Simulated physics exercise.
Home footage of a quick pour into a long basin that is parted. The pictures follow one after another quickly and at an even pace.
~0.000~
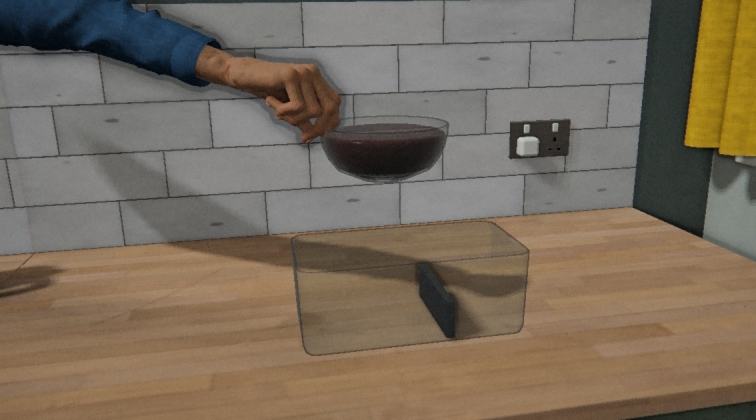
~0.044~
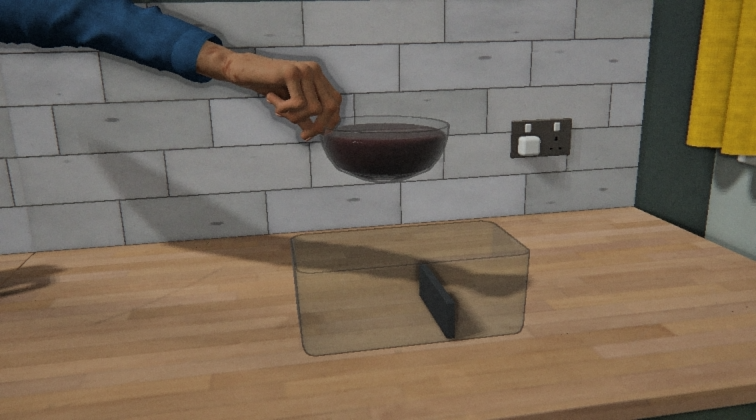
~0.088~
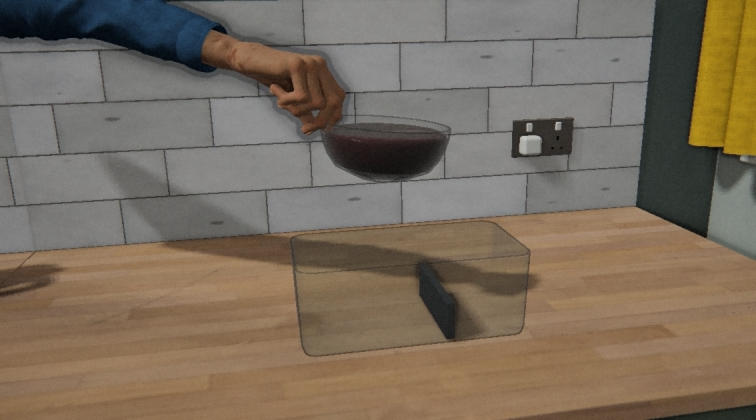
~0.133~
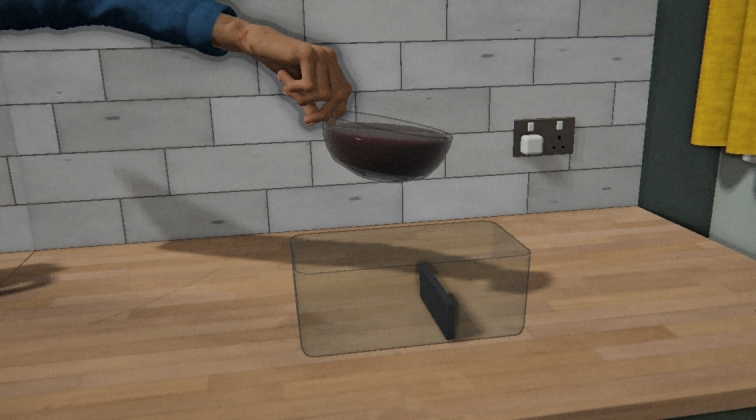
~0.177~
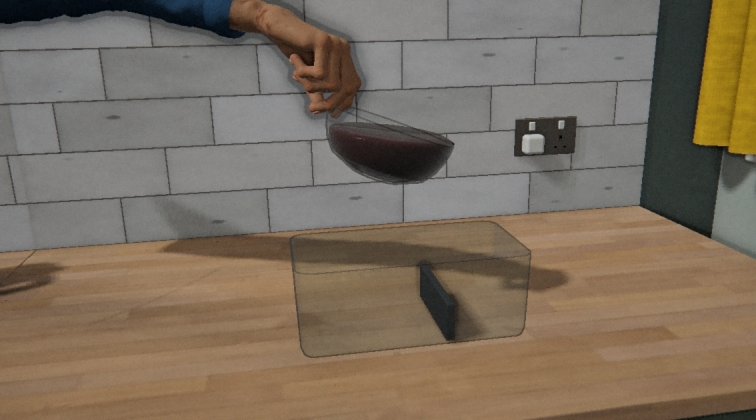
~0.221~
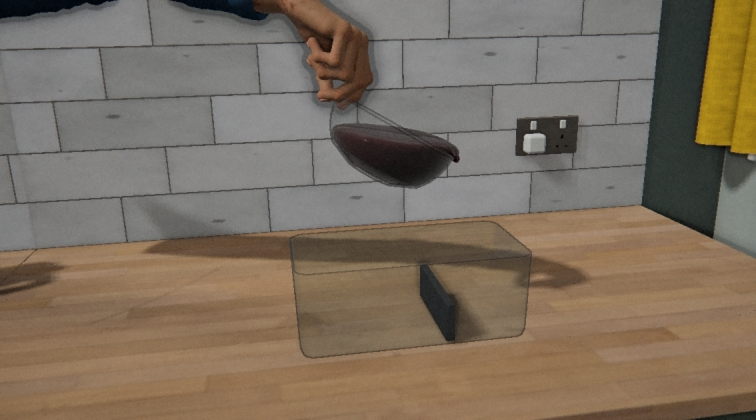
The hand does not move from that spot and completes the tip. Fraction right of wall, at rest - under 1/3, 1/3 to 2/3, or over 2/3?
Larger than two thirds.
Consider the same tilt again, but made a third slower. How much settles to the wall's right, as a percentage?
Close to 75 out of every hundred.
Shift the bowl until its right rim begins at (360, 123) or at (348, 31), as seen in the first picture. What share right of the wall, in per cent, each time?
It would come to near 10 per cent, and then near 15 per cent.
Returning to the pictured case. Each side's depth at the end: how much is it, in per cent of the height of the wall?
Left near 10; right near 90.
A moment on, the bowl is tipped on its side and 15 per cent is still to pour, 0 is left of the wall and 42 right of it.
Next, the bowl is tipped on its side and 2 per cent is still to pour, 12 is left of the wall and 74 right of it.
Then the bowl is tipped on its side and 0 per cent is still to pour, 15 is left of the wall and 78 right of it.
Later the bowl is tipped on its side and 0 per cent is still to pour, 16 is left of the wall and 77 right of it.
In the end 16 per cent lies left of the wall, 77 right of it and 7 outside.
